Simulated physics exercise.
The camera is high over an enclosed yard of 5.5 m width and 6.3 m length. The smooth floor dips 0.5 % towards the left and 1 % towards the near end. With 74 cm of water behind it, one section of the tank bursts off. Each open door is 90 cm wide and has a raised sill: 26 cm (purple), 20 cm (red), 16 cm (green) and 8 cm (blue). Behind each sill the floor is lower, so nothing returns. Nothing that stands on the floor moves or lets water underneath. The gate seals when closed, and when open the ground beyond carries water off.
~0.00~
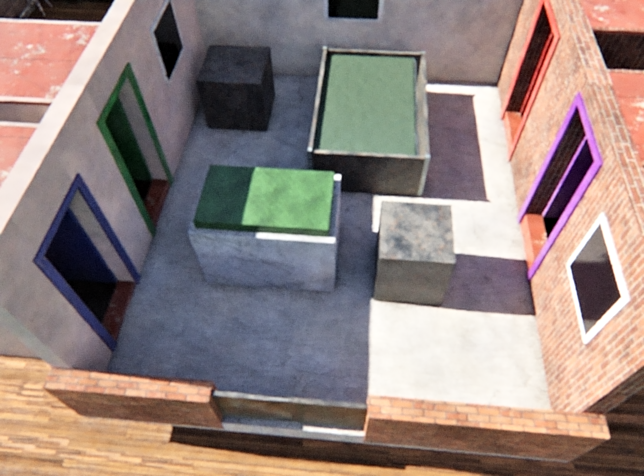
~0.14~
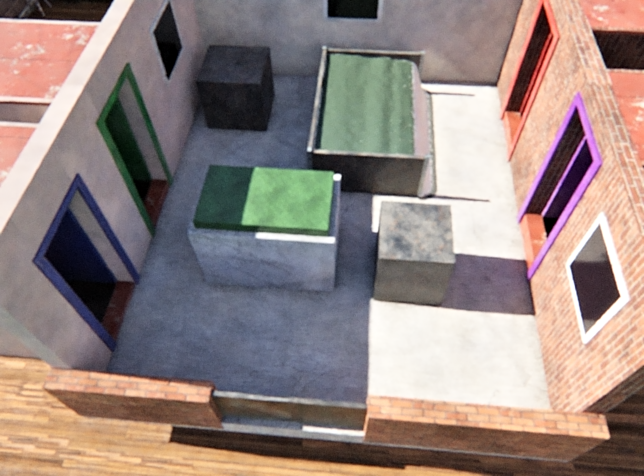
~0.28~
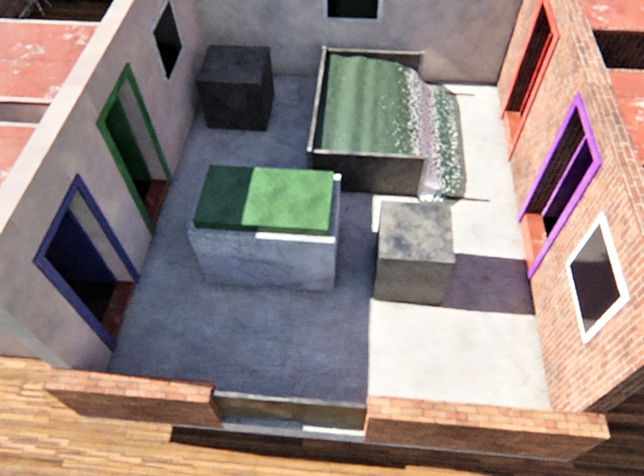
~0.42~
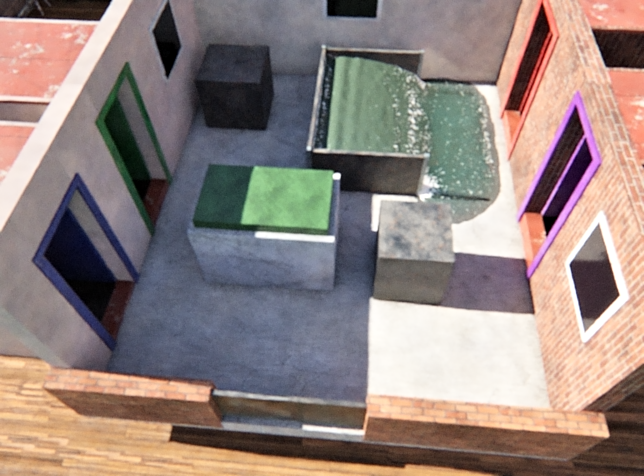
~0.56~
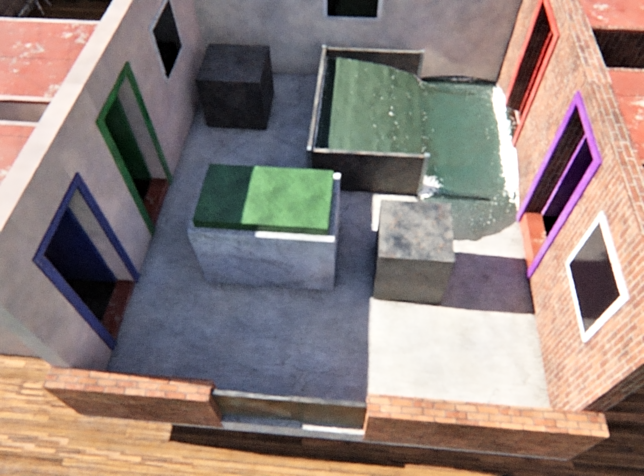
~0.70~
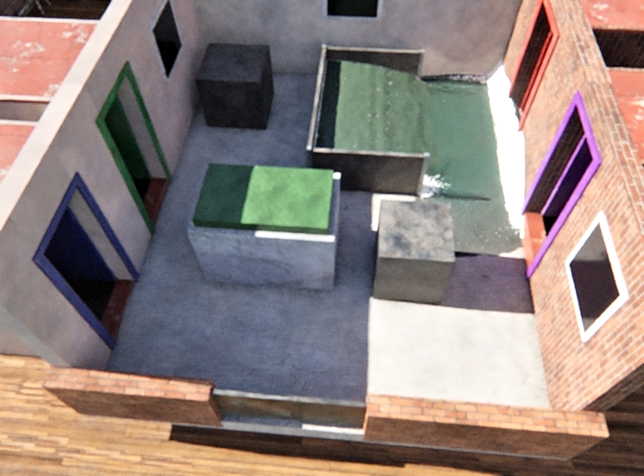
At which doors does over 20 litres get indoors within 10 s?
Door by door: At the purple door it does not reach the limit; at the red door it passes the limit; at the green door it does not reach the limit; at the blue door it exceeds the limit.
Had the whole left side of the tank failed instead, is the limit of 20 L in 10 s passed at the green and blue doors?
Then: Green above, blue over.
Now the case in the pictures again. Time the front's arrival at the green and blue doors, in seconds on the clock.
Green 5.0 s, blue 4.0 s.
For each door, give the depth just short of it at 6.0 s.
Depths in cm: Purple 13, red 20, green 8, blue 18.
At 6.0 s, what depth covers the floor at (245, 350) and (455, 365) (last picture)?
Roughly 5 and 13 cm, in turn.
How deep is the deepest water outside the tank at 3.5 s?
Up to some 35 cm.
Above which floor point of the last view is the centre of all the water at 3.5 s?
At about (412, 184).
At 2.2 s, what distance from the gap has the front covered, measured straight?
Some 5.0 m out.
After 1.4 s water covers 25 % of the floor and is deepest (52 cm) near (488, 121); purple door 21 cm at the sill, 0 L in, red door 52 cm at the sill, 149 L in, green door not reached, blue door not reached.
After 2.2 s water covers 35 % of the floor and is deepest (36 cm) near (503, 151); purple door 19 cm at the sill, 0 L in, red door 37 cm at the sill, 293 L in, green door not reached, blue door not reached.
After 3.5 s water covers 55 % of the floor and is deepest (35 cm) near (543, 413); purple door 12 cm at the sill, 0 L in, red door 17 cm at the sill, 337 L in, green door not reached, blue door not reached.
After 6.0 s water covers 90 % of the floor and is deepest (20 cm) near (503, 151); purple door 13 cm at the sill, 0 L in, red door 20 cm at the sill, 338 L in, green door 8 cm at the sill, 0 L in, blue door 18 cm at the sill, 28 L in.
After 10.0 s water covers 100 % of the floor and is deepest (15 cm) near (99, 390); purple door 6 cm at the sill, 0 L in, red door 6 cm at the sill, 338 L in, green door 7 cm at the sill, 0 L in, blue door 13 cm at the sill, 142 L in.
